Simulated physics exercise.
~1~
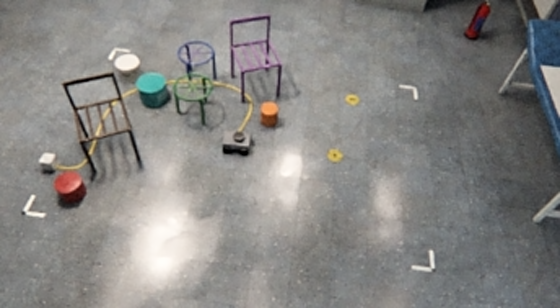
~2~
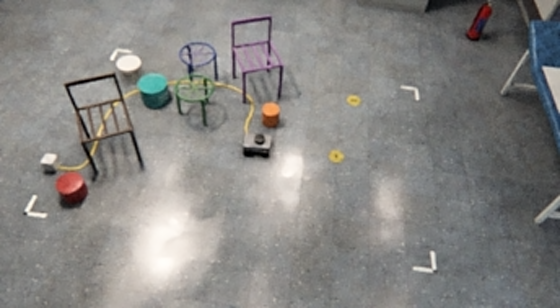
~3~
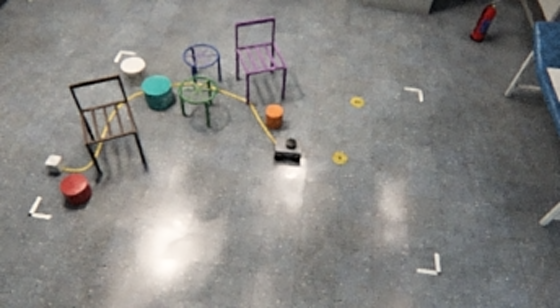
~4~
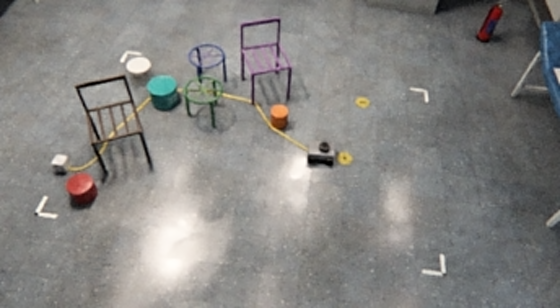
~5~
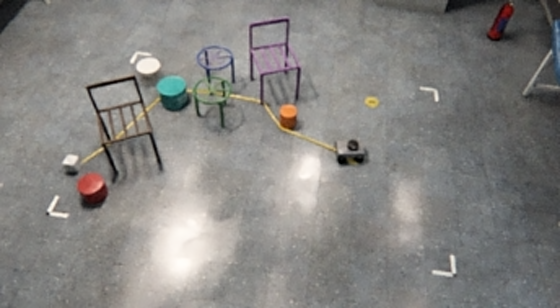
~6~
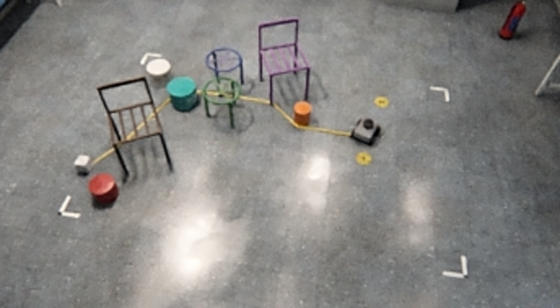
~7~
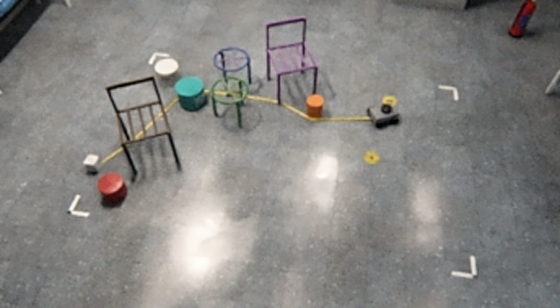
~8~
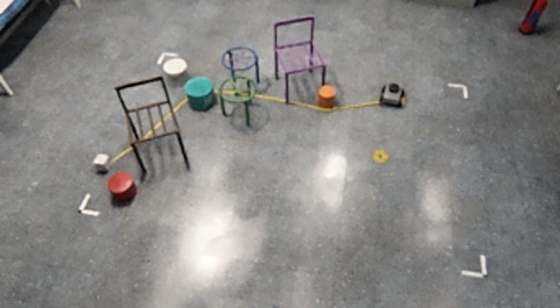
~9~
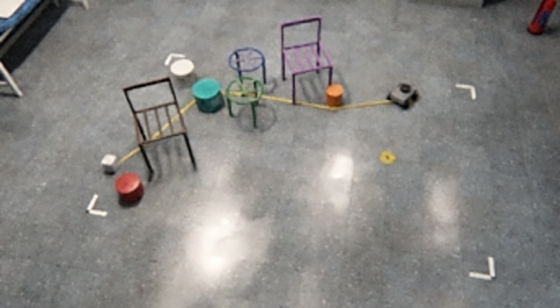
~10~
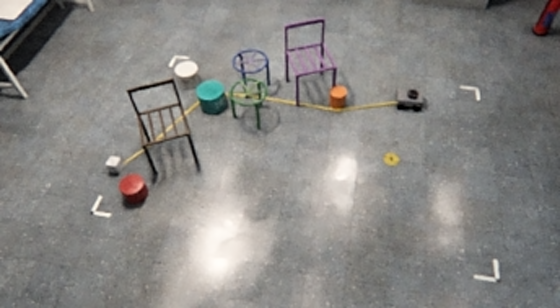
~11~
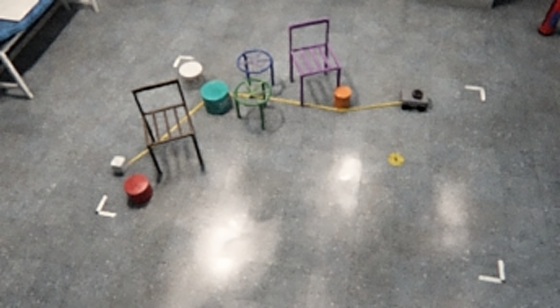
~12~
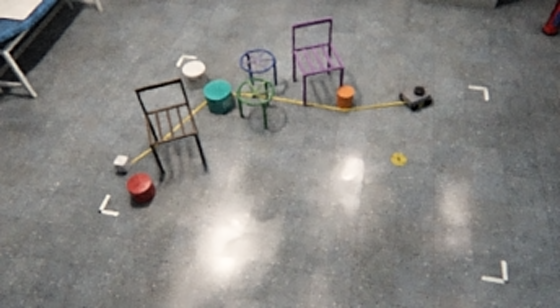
A small dark cart pulled a yellow lead across a grey floor among chairs, stools and tubs, moving right to one yellow mark and then up to another, drawing the line straighter past the orange bin, and stopped at right with everything still upright.
